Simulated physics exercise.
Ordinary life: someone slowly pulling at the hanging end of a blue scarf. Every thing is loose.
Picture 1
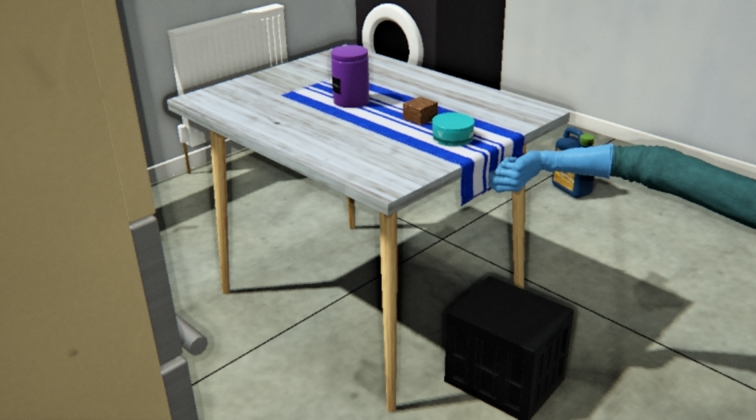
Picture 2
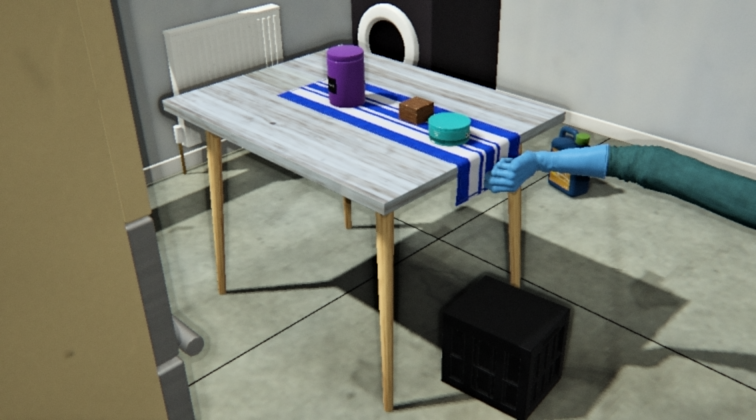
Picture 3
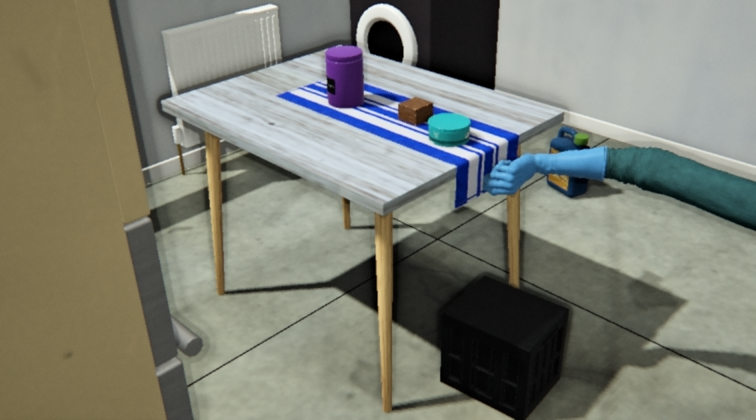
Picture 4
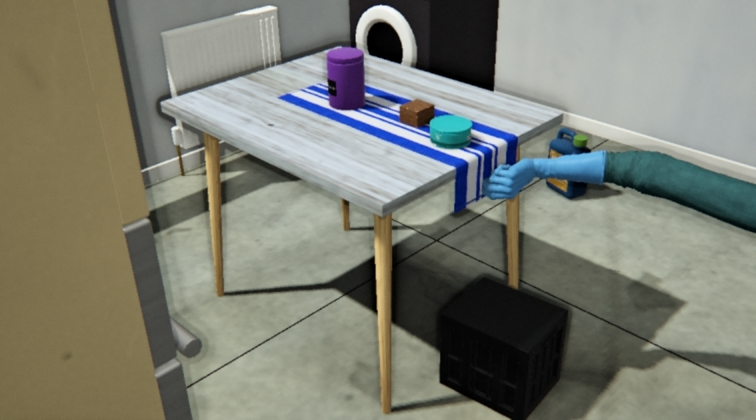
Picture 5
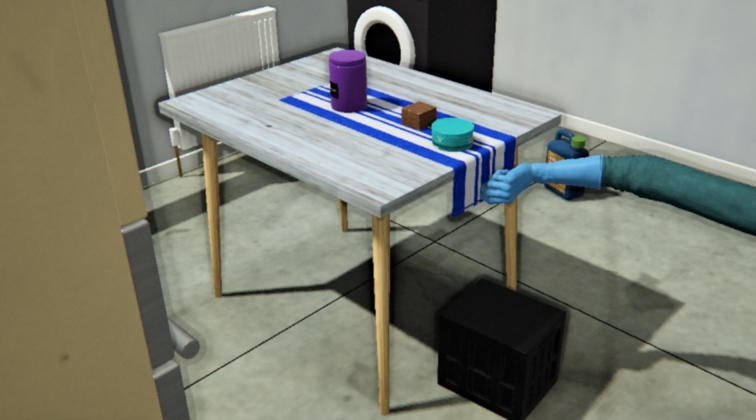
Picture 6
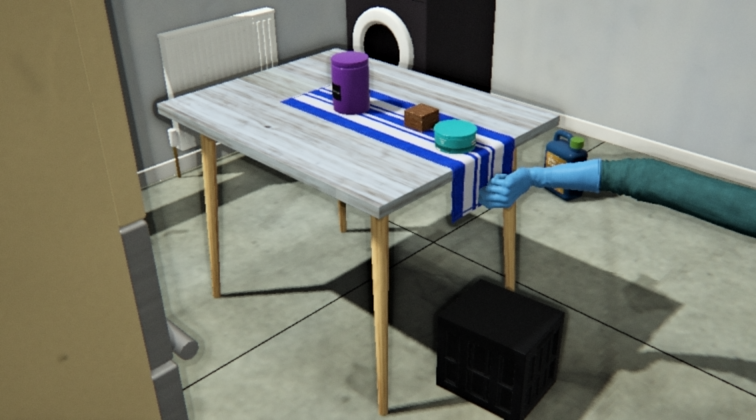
A blue-gloved hand slowly pulled the hanging end of a blue and white striped cloth downward, and the purple canister, brown block and turquoise tub shifted slightly along with it on the table.
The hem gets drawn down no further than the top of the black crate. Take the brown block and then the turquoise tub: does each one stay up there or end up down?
Taken in turn, the brown block ends up down; the turquoise tub ends up down.
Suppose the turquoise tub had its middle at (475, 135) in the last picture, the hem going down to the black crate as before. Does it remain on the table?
Looks like it goes off the side.
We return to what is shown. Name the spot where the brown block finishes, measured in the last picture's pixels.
It ends up at (541, 272).
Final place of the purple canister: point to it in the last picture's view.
It ends up roughly at (435, 111).
Then, 0.58 s on from there, hem going down; block carried along near (449, 127); tub over the edge.
Then, 1.22 s on from there, hem going down; block carried along near (480, 138); tub down below near (505, 290).
Then, 1.94 s on from there, hem on the crate; block down below near (541, 272); tub down below near (505, 290).
In the end, hem on the crate; block down below near (541, 272); tub down below near (505, 290). The brown block goes over the edge and the turquoise tub is carried off the end.
